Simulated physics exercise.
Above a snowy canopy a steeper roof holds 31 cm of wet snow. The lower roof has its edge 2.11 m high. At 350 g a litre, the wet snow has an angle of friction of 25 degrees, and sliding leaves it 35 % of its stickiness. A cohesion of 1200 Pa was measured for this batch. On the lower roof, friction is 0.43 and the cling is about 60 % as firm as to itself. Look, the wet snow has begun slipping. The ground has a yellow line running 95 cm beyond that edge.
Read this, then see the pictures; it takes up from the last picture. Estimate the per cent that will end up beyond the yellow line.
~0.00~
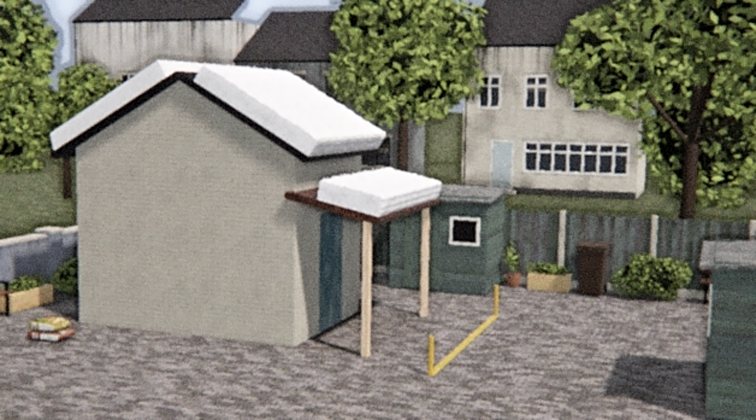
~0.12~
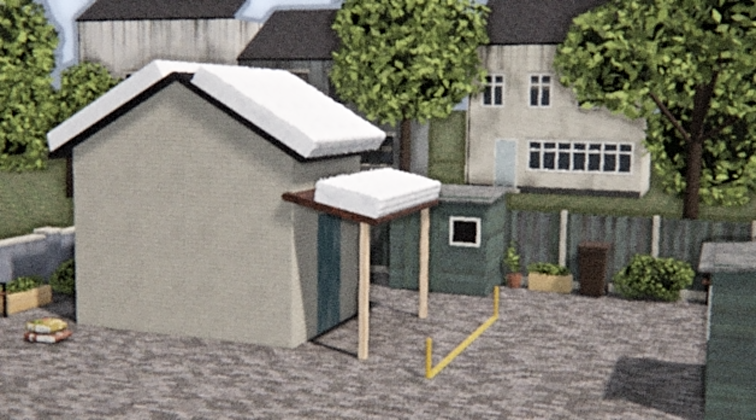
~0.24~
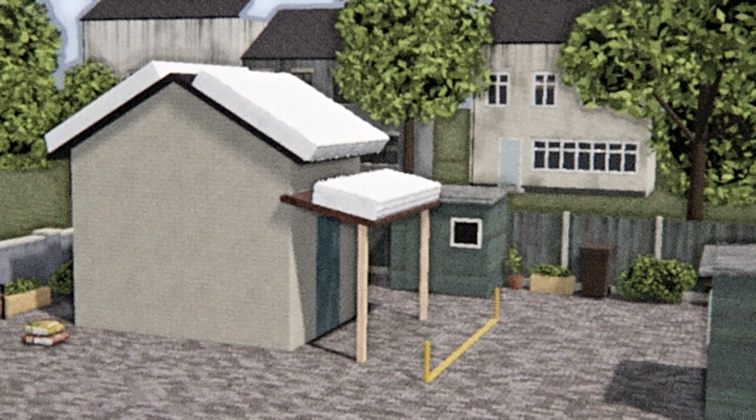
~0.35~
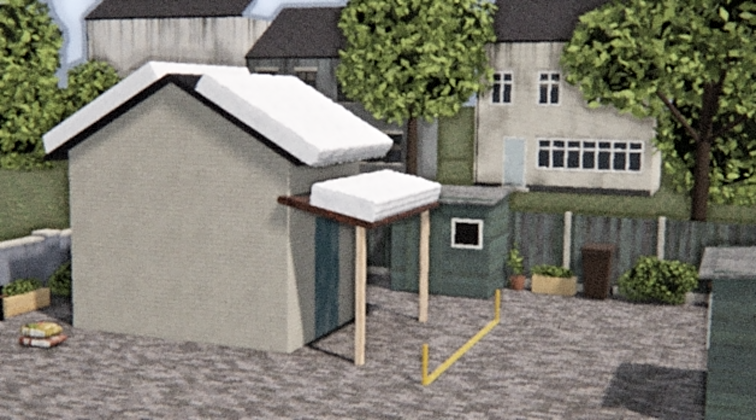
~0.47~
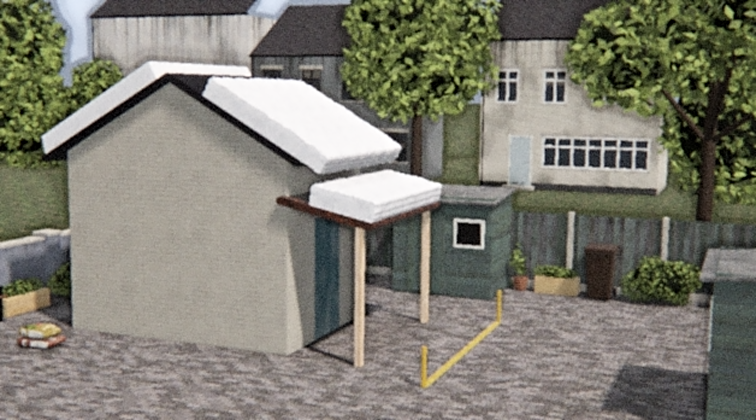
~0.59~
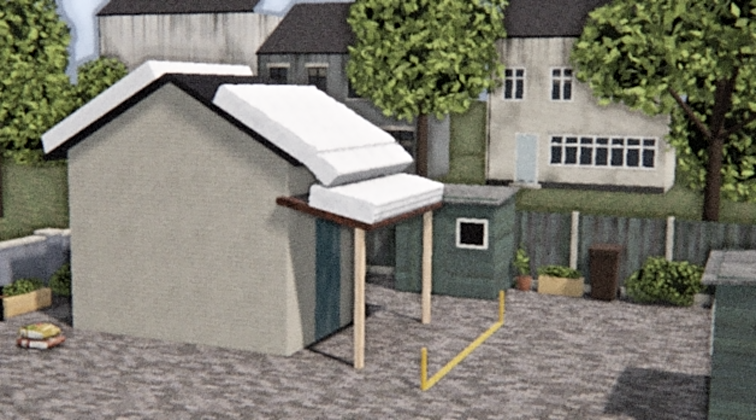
Roughly 34 per cent will end up beyond it.
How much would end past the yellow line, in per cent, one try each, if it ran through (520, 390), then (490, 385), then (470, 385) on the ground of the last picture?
In turn about 2 %, 10 %, 18 %.
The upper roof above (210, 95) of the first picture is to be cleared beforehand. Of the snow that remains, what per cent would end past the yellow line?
I'd say close to 25 in a hundred.
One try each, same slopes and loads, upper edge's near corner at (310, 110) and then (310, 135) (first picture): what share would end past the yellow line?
50 %, then 55 %.
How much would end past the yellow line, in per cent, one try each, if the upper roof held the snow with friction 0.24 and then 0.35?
25 %, then 8 %.
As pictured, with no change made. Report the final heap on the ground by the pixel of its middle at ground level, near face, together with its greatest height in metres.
You'd find it near (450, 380), piled some 0.4 m high.
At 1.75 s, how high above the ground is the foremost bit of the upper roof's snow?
0.0 m or thereabouts.
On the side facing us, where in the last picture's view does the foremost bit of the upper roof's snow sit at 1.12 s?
Near (401, 220).
By 1.12 s, none is below the lower edge and 0 % is past the line.
By 1.75 s, 44 % is below the lower edge and 20 % is past the line.
By 2.37 s, 57 % is below the lower edge and 34 % is past the line.
By 3.00 s, 58 % is below the lower edge and 34 % is past the line.
By 5.20 s, at the end, 58 % is below the lower edge and 34 % is past the line.
